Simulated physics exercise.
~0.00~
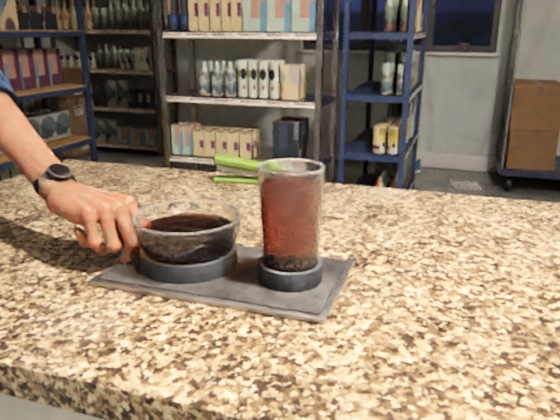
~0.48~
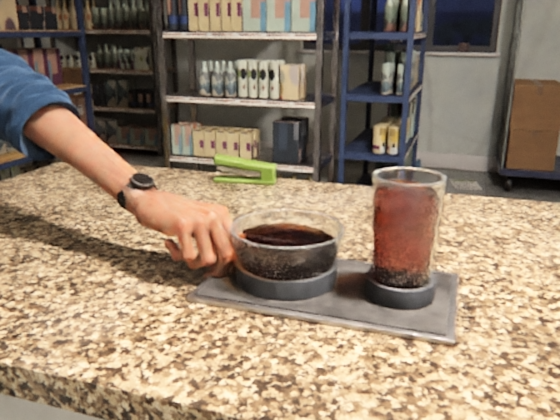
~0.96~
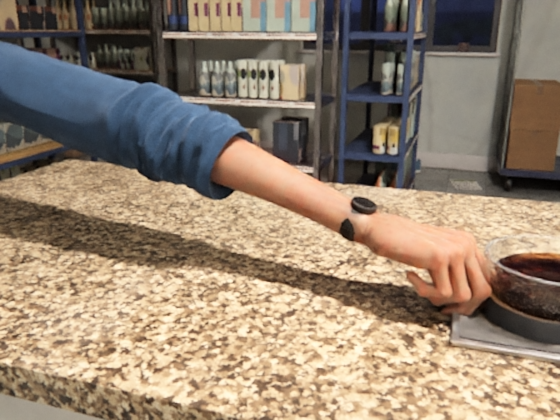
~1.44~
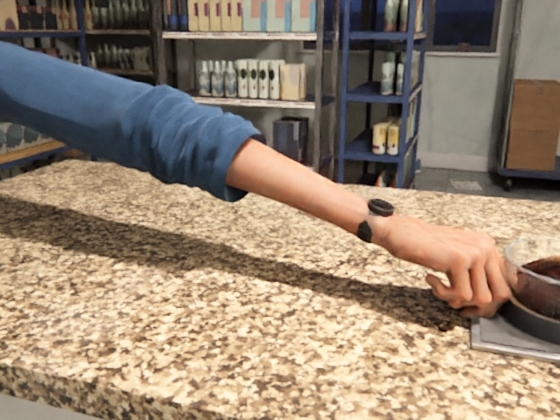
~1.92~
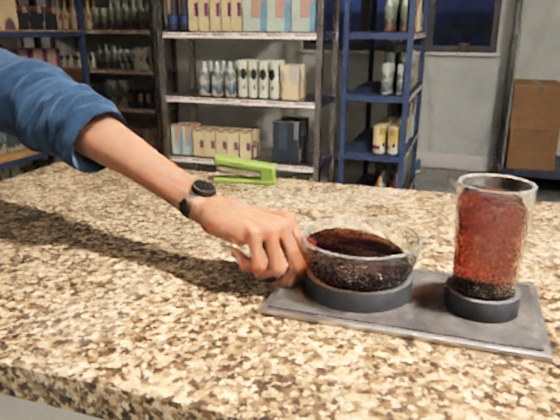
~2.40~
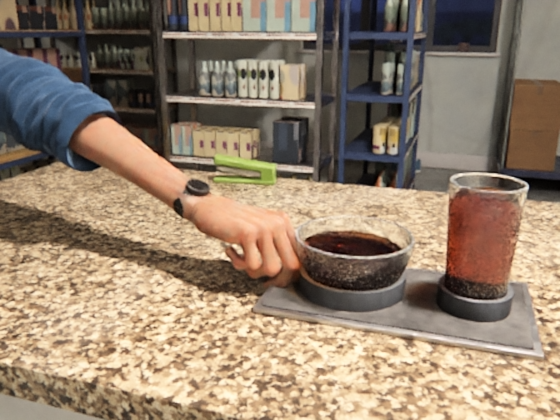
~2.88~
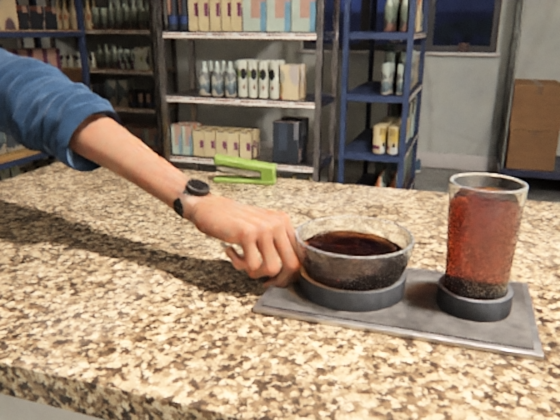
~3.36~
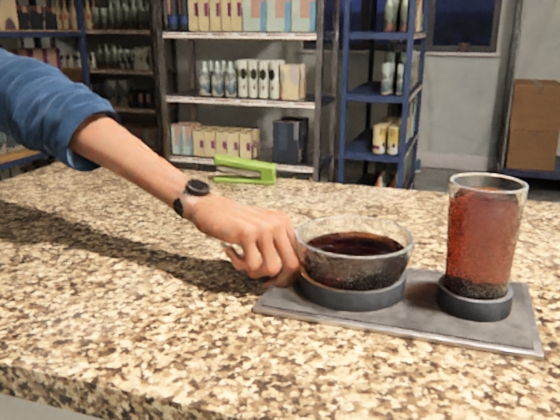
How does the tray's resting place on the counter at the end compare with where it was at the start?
The tray ends up farther to the right and slightly nearer the viewer than where it began. At first it sits left of center in front of the green object, and at the end it rests to the right of center.
We see a hand slide a gray tray with a round bowl and a tall glass of dark tea rightward across a speckled counter, partly out of view, then pull it back left as the tea sloshes, before everything rests right of center.
